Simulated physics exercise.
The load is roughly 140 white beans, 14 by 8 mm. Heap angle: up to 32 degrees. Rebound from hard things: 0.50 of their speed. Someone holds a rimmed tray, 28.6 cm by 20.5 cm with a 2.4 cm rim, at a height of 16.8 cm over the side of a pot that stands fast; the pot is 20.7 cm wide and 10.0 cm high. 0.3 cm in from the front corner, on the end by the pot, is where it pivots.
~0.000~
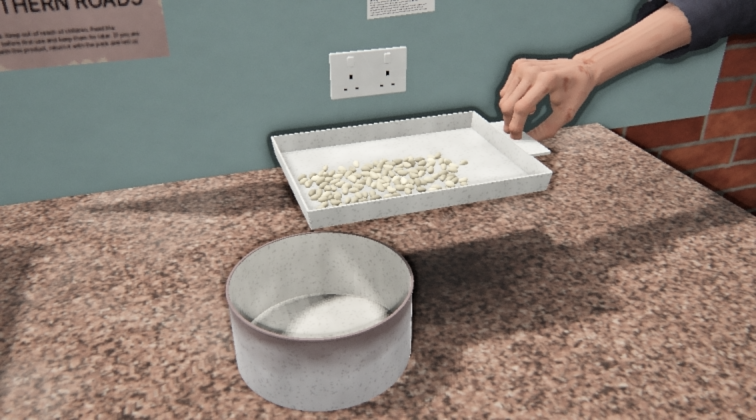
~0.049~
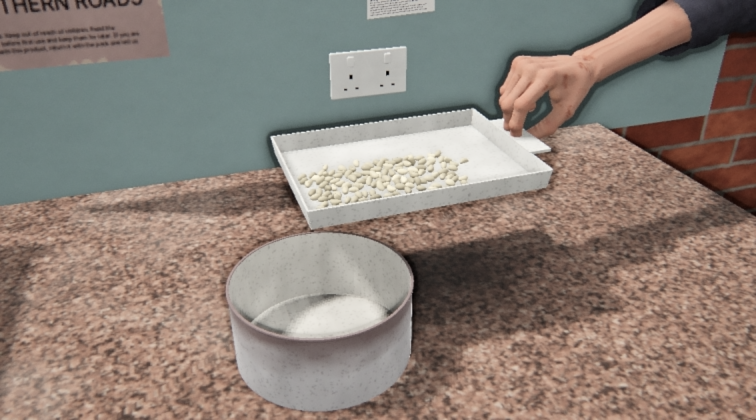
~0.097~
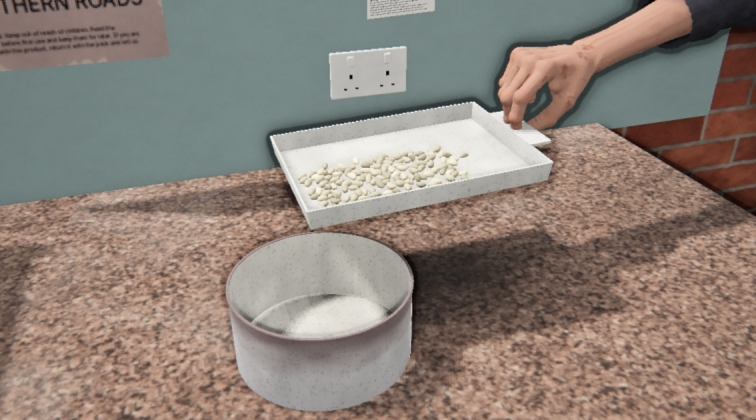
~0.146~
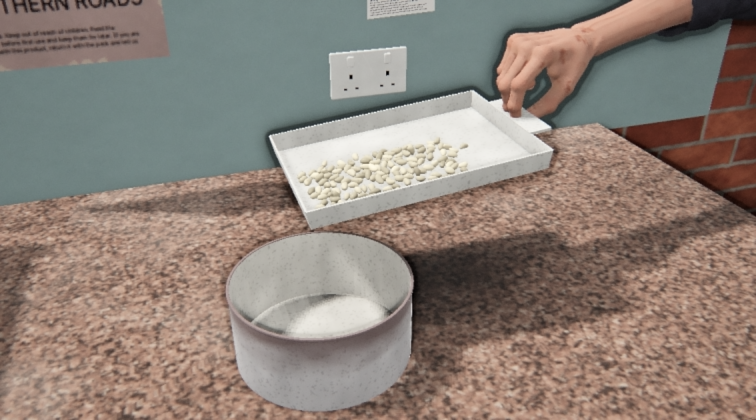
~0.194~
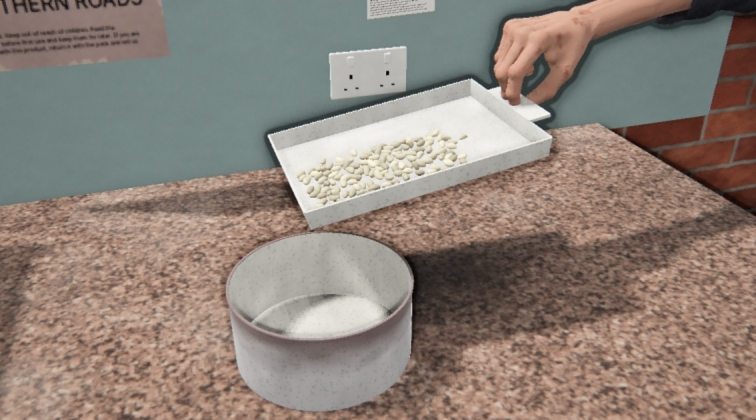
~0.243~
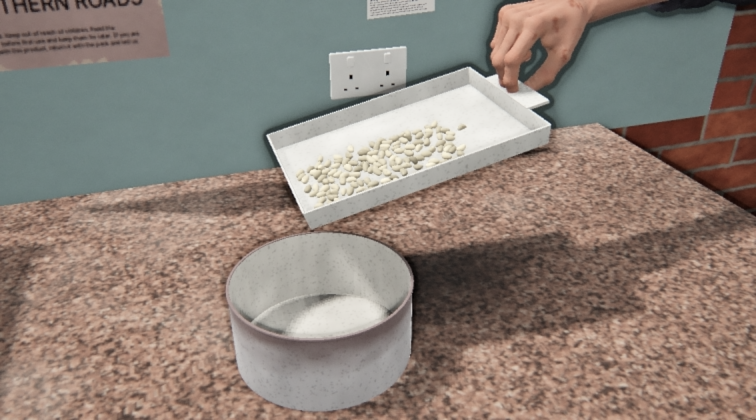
The clip opens on a hand at the right holding a rimmed white tray of white beans nearly level above a speckled counter, beside a round pot. The hand then raises the tray's right end, slanting it down toward the left, while the beans barely shift and the pot stays still.
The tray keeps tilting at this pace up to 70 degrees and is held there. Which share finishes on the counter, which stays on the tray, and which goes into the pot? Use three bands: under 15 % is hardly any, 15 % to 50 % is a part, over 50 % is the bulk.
Shares - counter: Hardly any; tray: The bulk; pot: A part.
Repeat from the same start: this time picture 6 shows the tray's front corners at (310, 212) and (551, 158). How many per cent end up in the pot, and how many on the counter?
That works out as pot 35 and counter 0.
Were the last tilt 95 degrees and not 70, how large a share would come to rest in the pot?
In that case some 65 per cent.
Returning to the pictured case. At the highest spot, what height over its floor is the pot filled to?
My guess is around 1.0 centimetres.
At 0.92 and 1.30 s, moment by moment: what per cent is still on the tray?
In order, 100 and 90.
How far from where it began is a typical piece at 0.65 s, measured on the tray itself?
Displacement on the tray: About 4 cm.
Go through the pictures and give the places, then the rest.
In the first picture, tray tilt 0 degrees, front corners at (310, 209) and (548, 171); middle of the pieces at (381, 182); pot at (321, 279).
In the second picture, tray tilt 1 degrees, front corners at (310, 209) and (548, 169); middle of the pieces at (381, 181).
In the third picture, tray tilt 3 degrees, front corners at (309, 209) and (549, 161); middle of the pieces at (381, 179).
In the fourth picture, tray tilt 6 degrees, front corners at (308, 210) and (548, 149), lowest corner left front; middle of the pieces at (380, 174).
In the fifth picture, tray tilt 9 degrees, front corners at (307, 210) and (548, 137), lowest corner left front; middle of the pieces at (385, 167).
In the sixth picture, tray tilt 12 degrees, front corners at (306, 211) and (546, 124), lowest corner left front; middle of the pieces at (383, 162); pot at (321, 279). The tray's pace is about 70 degrees a second.
After 0.65 s, tilt 40 degrees; the tray holds 100 %, the pot 0 %.
After 0.92 s, tilt 59 degrees; the tray holds 100 %, the pot 0 %.
Then, at 1.30 s, tilt 70 degrees; the tray holds 90 %, the pot 5 %.
By 2.7 s all is still; counter 5 %, tray 70 %, pot 25 %.
